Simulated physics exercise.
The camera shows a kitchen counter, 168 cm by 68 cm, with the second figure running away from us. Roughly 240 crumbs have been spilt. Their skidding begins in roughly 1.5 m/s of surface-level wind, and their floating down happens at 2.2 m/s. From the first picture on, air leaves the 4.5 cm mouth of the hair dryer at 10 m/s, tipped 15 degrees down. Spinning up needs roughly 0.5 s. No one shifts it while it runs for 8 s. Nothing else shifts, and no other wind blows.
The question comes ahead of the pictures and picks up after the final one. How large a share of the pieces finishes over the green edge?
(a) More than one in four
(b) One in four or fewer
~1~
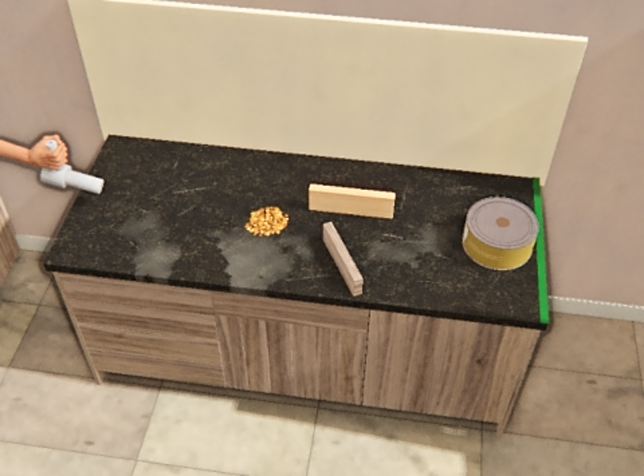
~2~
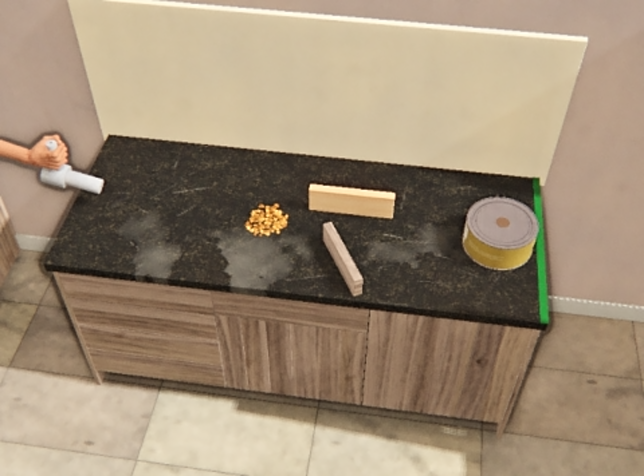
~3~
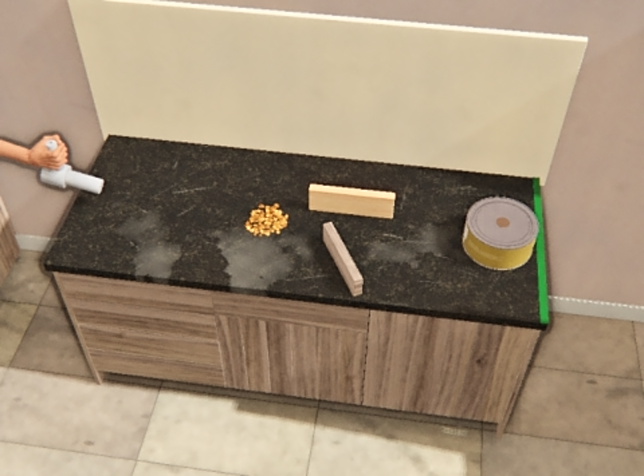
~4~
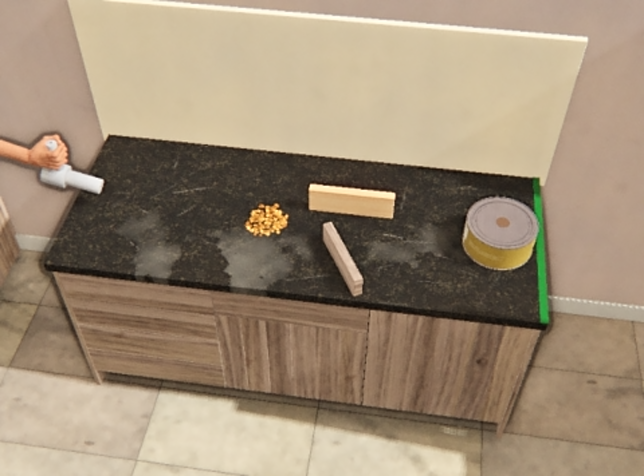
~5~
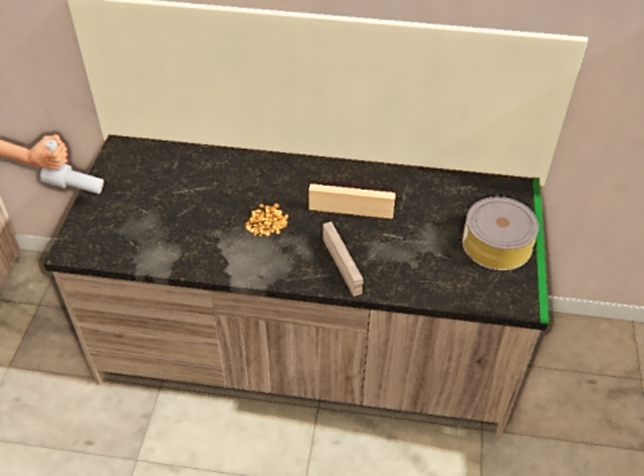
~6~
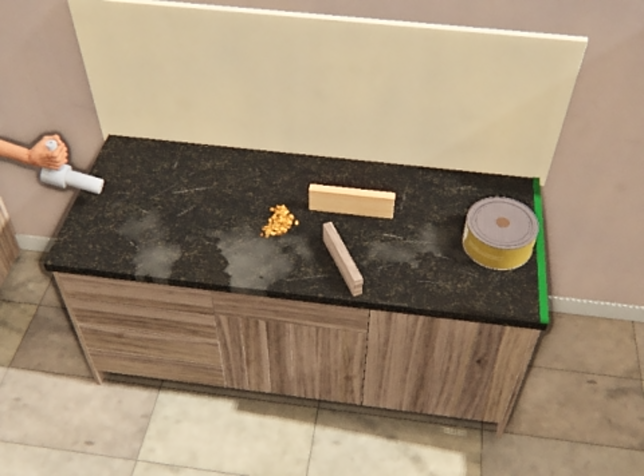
b, one in four or fewer.
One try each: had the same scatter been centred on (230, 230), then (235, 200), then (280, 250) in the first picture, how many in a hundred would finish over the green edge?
Going through the three spots in order, you'd get 0 percent, 40 percent and 0 percent.
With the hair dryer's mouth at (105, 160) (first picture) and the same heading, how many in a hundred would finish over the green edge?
Estimate: About 4 %.
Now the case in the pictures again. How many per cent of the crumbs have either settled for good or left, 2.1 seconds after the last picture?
About 30 per cent.
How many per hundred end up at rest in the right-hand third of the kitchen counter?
I'd put it at about 80 percent.
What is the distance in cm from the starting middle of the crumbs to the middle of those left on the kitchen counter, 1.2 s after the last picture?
Measured offset: Approx. 70 cm.
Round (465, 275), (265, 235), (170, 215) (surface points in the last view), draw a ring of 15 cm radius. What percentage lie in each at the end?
Estimates in listed order: 40 %; 0 %; 0 %.
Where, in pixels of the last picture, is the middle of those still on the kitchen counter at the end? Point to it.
The middle lands close to (469, 264) in pixels.
Then, 1.2 s after the last picture, 81 % are on the move or not yet settled, 0 % are over the green edge; the middle of those still in play is near (463, 256).
Then, 2.1 s after the last picture, 73 % are on the move or not yet settled, 2 % are over the green edge; the middle of those still in play is near (465, 258).
Then, 4.0 s after the last picture, 61 % are on the move or not yet settled, 4 % are over the green edge; the middle of those still in play is near (467, 262).
Then, 7.6 s after the last picture, at the end, 4 % are over the green edge; the middle of those still in play is near (469, 264).
